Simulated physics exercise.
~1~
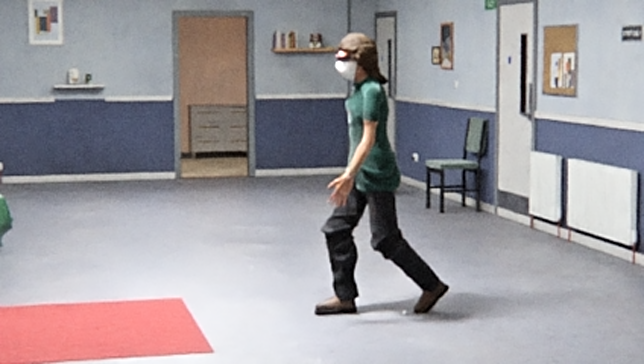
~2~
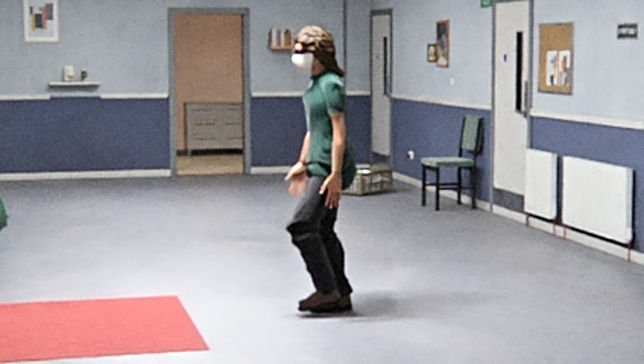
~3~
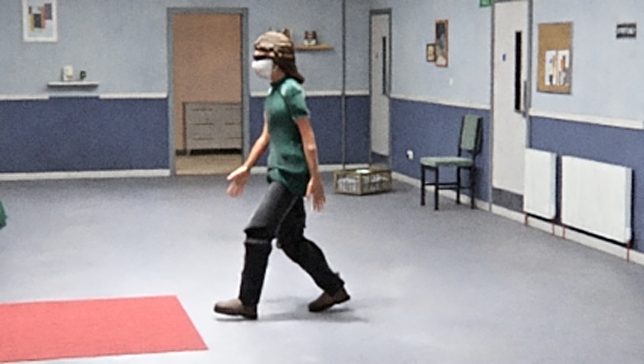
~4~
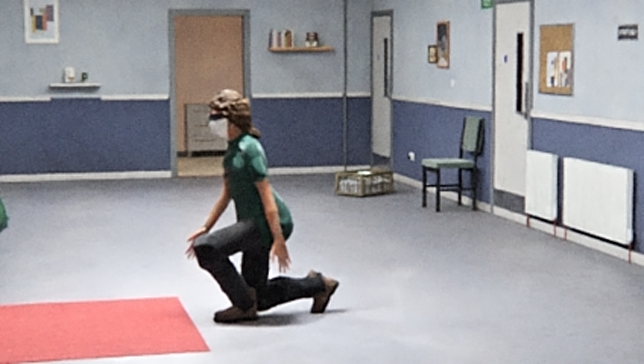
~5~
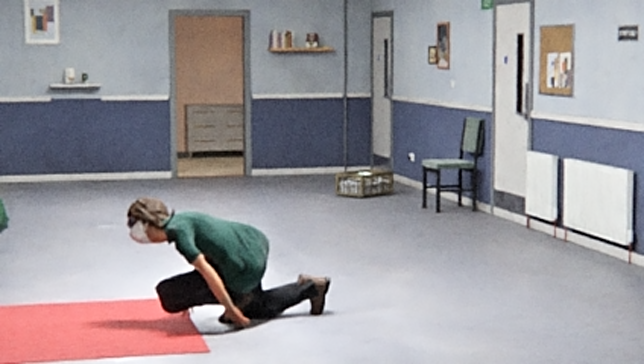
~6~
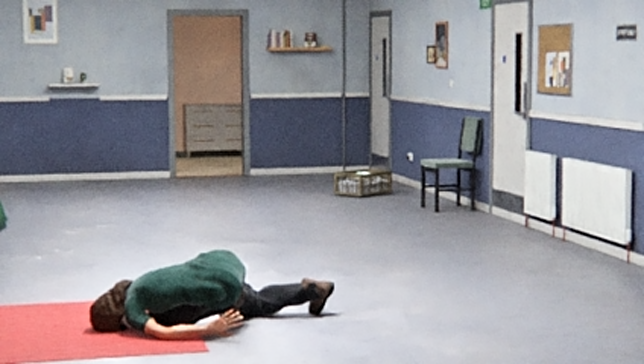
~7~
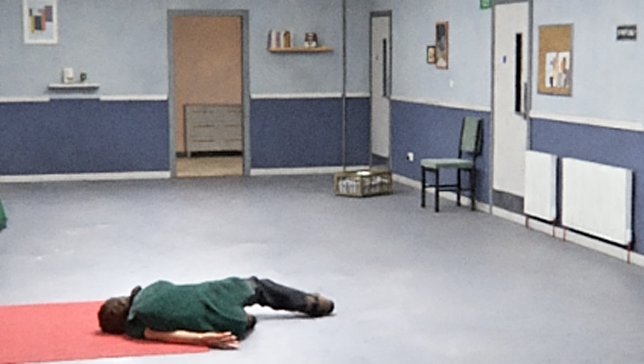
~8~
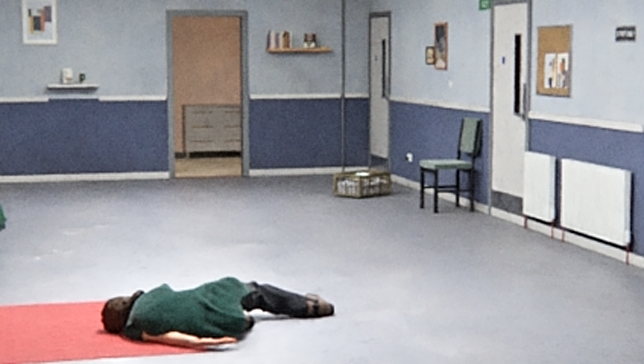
Blue-walled room with a masked person in green walking left, dropping to one knee, collapsing forward and lying partly across a red mat.
